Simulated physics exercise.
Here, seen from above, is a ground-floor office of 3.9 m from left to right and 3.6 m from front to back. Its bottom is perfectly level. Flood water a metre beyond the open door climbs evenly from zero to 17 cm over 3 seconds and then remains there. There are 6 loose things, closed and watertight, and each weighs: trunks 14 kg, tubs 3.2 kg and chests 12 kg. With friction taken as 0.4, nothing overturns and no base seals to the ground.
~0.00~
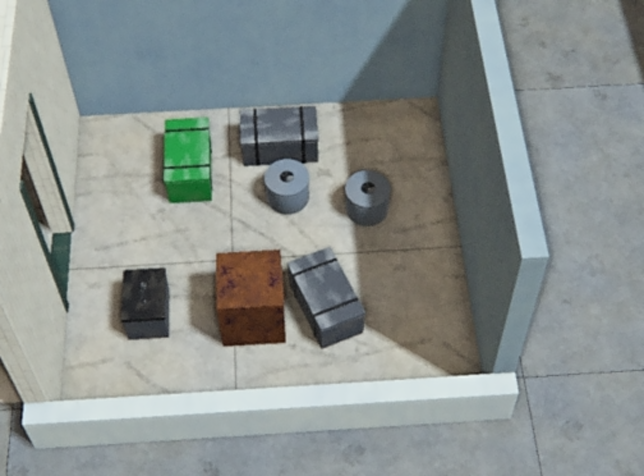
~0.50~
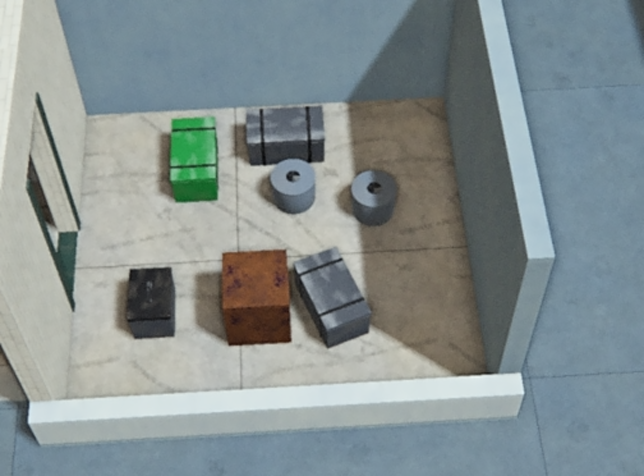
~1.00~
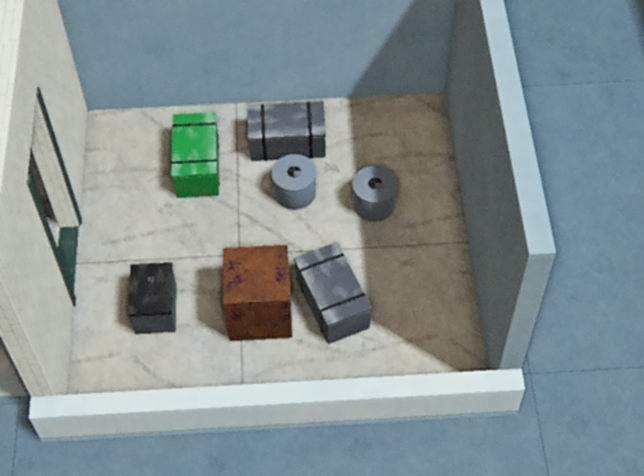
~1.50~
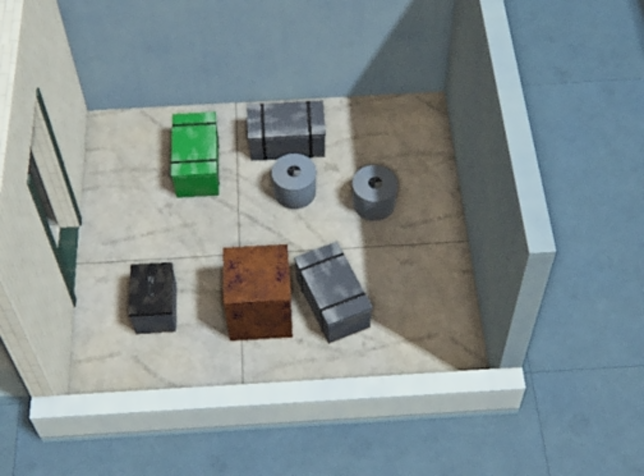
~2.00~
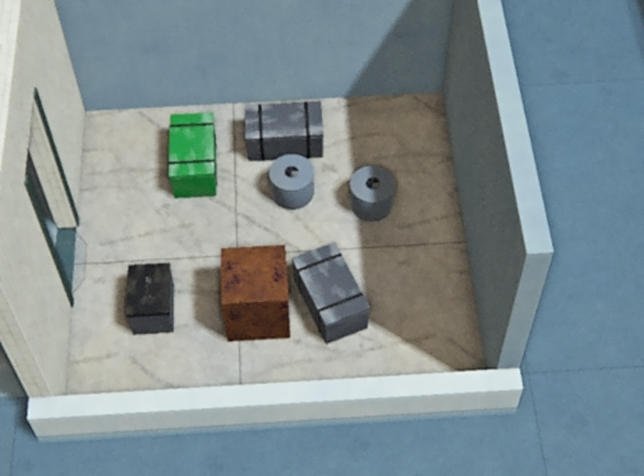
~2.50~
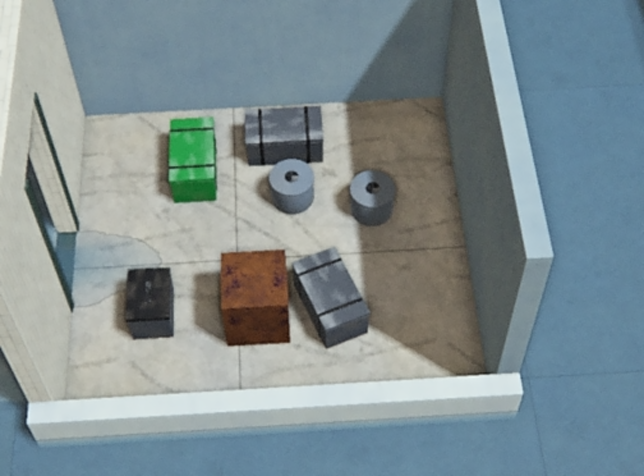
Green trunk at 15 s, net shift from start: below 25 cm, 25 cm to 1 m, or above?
25 cm to 1 m.
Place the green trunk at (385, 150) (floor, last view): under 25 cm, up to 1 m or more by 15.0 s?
Looks like it is swept a long way.
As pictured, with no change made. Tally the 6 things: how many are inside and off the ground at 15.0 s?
Count: 6.
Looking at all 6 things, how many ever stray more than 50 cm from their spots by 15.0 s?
I count 5 of them.
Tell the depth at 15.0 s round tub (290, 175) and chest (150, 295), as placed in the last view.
About 6 and 8 cm.
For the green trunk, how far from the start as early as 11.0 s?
About 10 cm.
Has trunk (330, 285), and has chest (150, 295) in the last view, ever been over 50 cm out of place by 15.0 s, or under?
First smaller, then greater.
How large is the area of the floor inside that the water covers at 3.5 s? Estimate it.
Close to 3.0 m2, I'd say.
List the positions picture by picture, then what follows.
In the first frame, the green trunk at (187, 148) rests on the ground; water covers 0.0 m2; 0 of 6 have shifted.
In the second frame, the green trunk at (193, 148) rests on the ground; 0.0 m2 under water; 0 of 6 have shifted.
In the third frame, the green trunk at (194, 143) rests on the ground; water covers 0.0 m2; 0 of 6 have shifted.
In the fourth frame, the green trunk at (194, 143) rests on the ground; 0.0 m2 under water; 0 of 6 have shifted.
In the fifth frame, the green trunk at (192, 143), on the bottom; 0.0 m2 under water; 0 of 6 have shifted.
In the sixth frame, the green trunk at (192, 148) rests on the ground; 0.5 m2 under water; 0 of 6 have shifted.
After 3.5 s the green trunk is near (192, 148), 0.0 m from its start, aground; 0 afloat.
After 6.8 s the green trunk is near (201, 143), 0.1 m from its start, aground; 2 afloat.
After 11.0 s the green trunk is near (204, 149), 0.1 m from its start, afloat; 5 afloat.
After 15.0 s the green trunk is near (149, 170), 0.5 m from its start, afloat; 6 afloat.
